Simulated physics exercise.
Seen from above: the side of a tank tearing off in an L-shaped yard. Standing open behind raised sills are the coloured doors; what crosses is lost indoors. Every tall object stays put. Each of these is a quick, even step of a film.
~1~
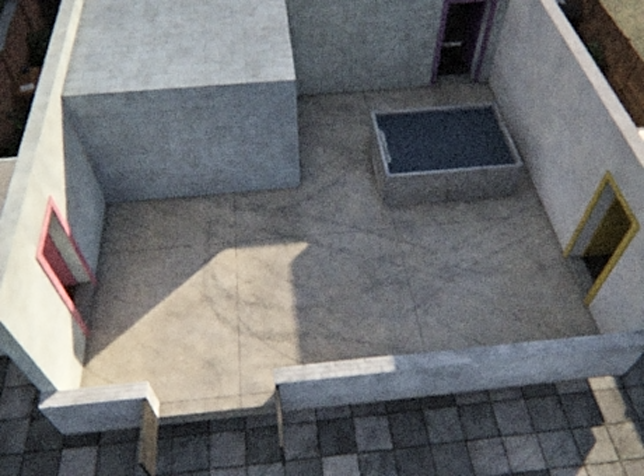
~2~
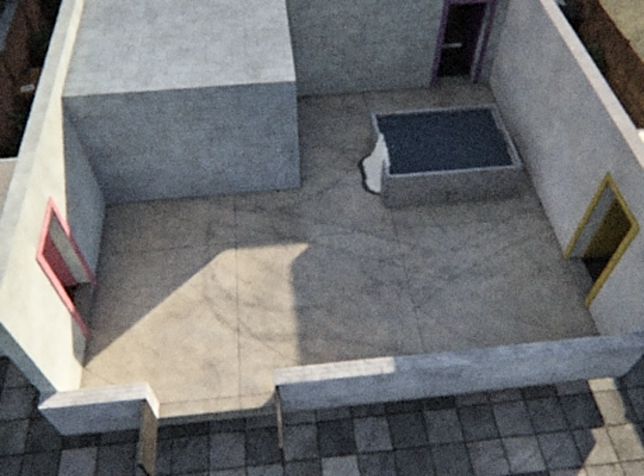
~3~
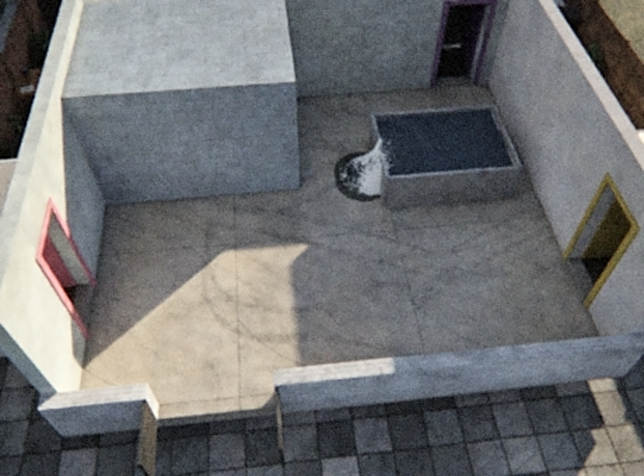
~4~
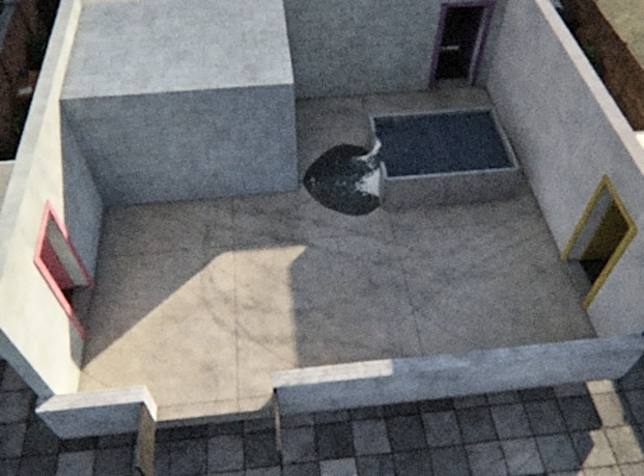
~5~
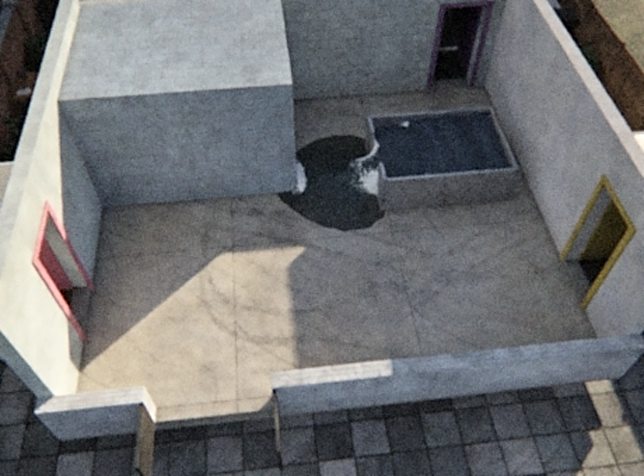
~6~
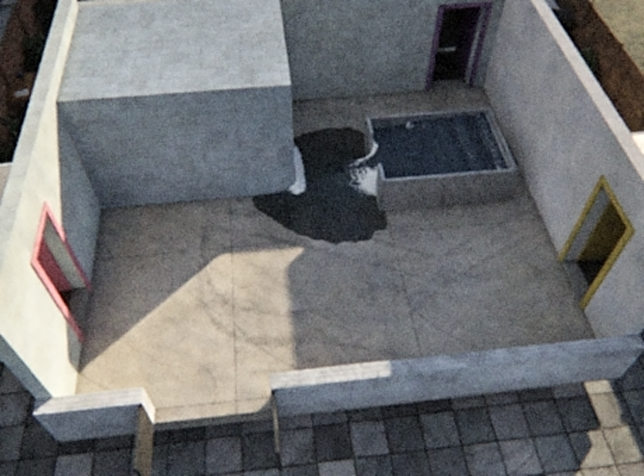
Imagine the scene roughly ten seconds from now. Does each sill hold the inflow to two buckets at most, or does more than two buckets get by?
At the end, the purple door surpasses two buckets; the yellow door does not surpass two buckets; the pink door does not surpass two buckets.
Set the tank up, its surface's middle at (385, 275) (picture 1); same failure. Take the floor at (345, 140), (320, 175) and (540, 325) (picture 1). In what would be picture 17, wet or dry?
The three spots read left dry, left dry, left dry.
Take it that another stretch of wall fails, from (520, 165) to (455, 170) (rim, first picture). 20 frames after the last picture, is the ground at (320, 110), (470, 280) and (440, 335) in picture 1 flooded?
Bone-dry, submerged, submerged.
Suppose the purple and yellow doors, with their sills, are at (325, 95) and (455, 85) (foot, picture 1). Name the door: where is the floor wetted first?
That would be the purple-painted one.
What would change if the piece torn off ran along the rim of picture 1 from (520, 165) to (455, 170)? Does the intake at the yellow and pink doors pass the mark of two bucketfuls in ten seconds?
Yellow: Above, pink: Below.
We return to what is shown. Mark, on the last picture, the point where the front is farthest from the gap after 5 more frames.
The front should reach about (157, 227).
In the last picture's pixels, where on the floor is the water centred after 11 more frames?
My reading is close to (380, 179).
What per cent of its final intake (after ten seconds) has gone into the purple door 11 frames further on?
I'd put it at about 0 per cent.
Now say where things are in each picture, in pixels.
The tank at (444, 141) is whole and still, in the first frame.
The front is at (373, 191), out from the gap at (380, 165), in the second frame.
Water pours out at (379, 166) and has run to (342, 188), in the third frame.
The front is at (310, 187), out from the gap at (378, 168), in the fourth frame.
Water pours out at (376, 168) and has run to (286, 199), in the fifth frame.
Water pours out at (375, 168) and has run to (260, 204), in the sixth frame.
A moment on, water covers 20 % of the floor; the purple door not reached, the yellow door not reached, the pink door not reached.
Next, water covers 40 % of the floor; the purple door not reached, the yellow door not reached, the pink door not reached.
Then, water covers 60 % of the floor; the purple door wet at the sill, nothing in, the yellow door not reached, the pink door wet at the sill, nothing in.
Later, water covers 65 % of the floor; the purple door under two buckets in, the yellow door not reached, the pink door wet at the sill, nothing in.
In the end, water covers 85 % of the floor; the purple door over two buckets in, the yellow door wet at the sill, nothing in, the pink door wet at the sill, nothing in.
